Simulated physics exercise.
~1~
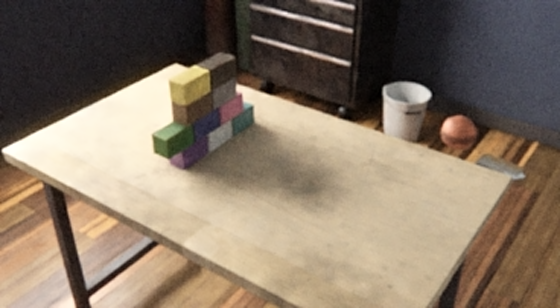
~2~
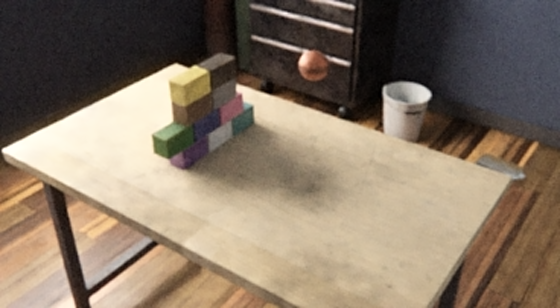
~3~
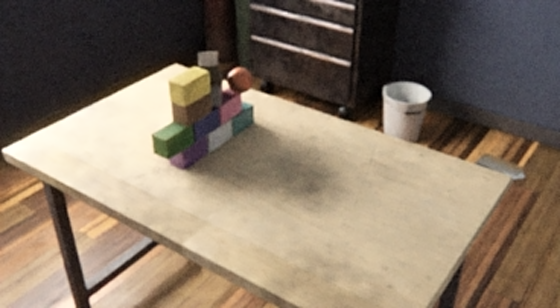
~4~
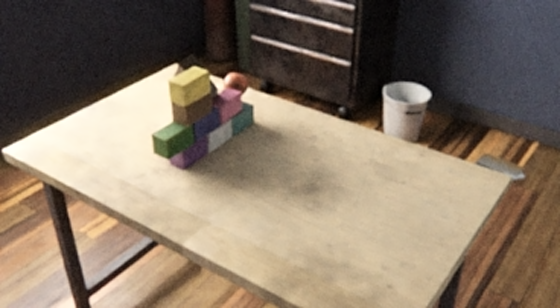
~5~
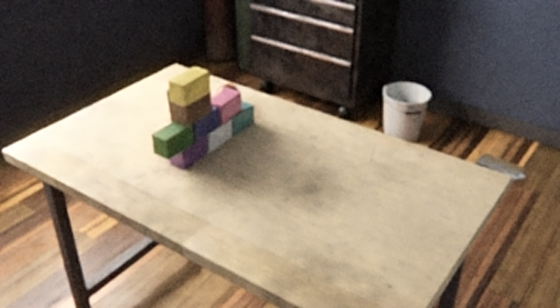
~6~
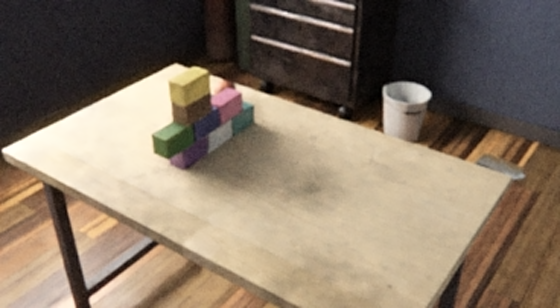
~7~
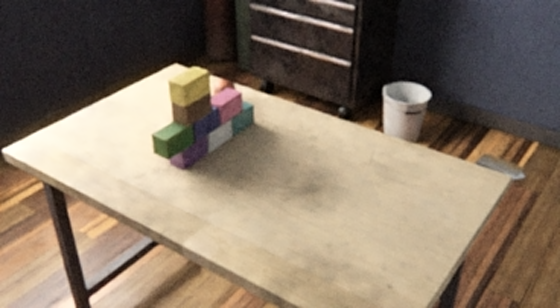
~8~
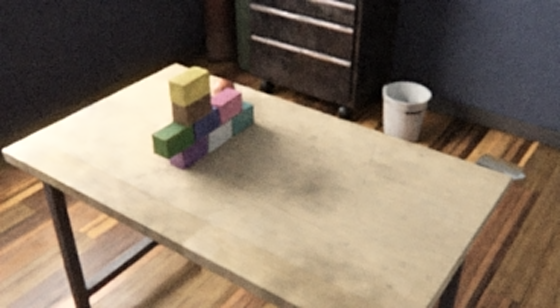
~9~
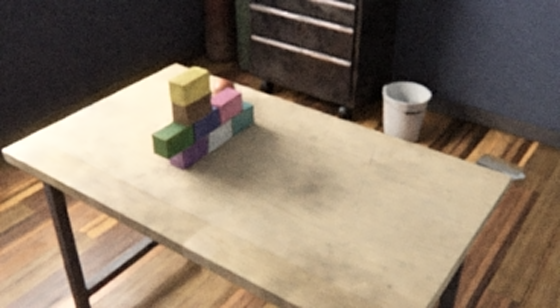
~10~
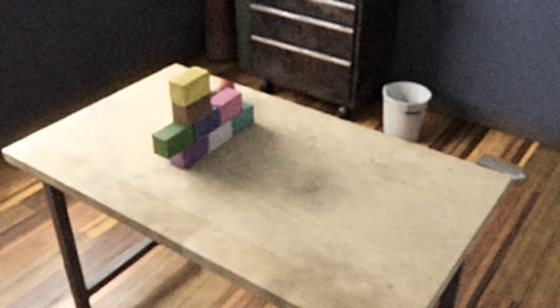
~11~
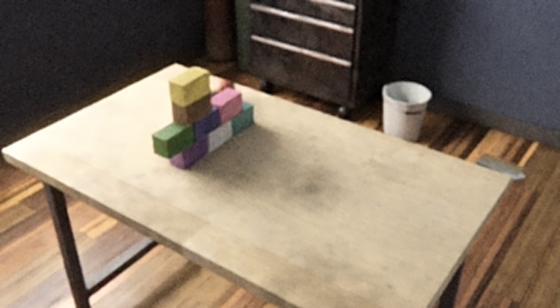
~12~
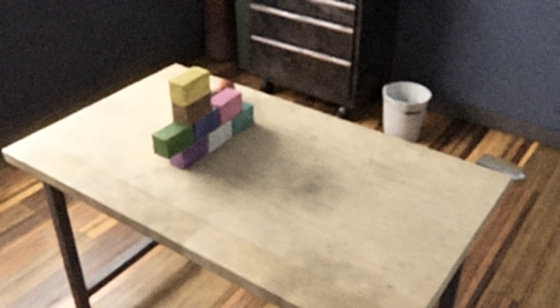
An orange ball flew in from the right and struck the back of the small stack of colourful blocks on the table, knocking the dark top block and a grey one out of sight behind, while the yellow block and the others stayed stacked.
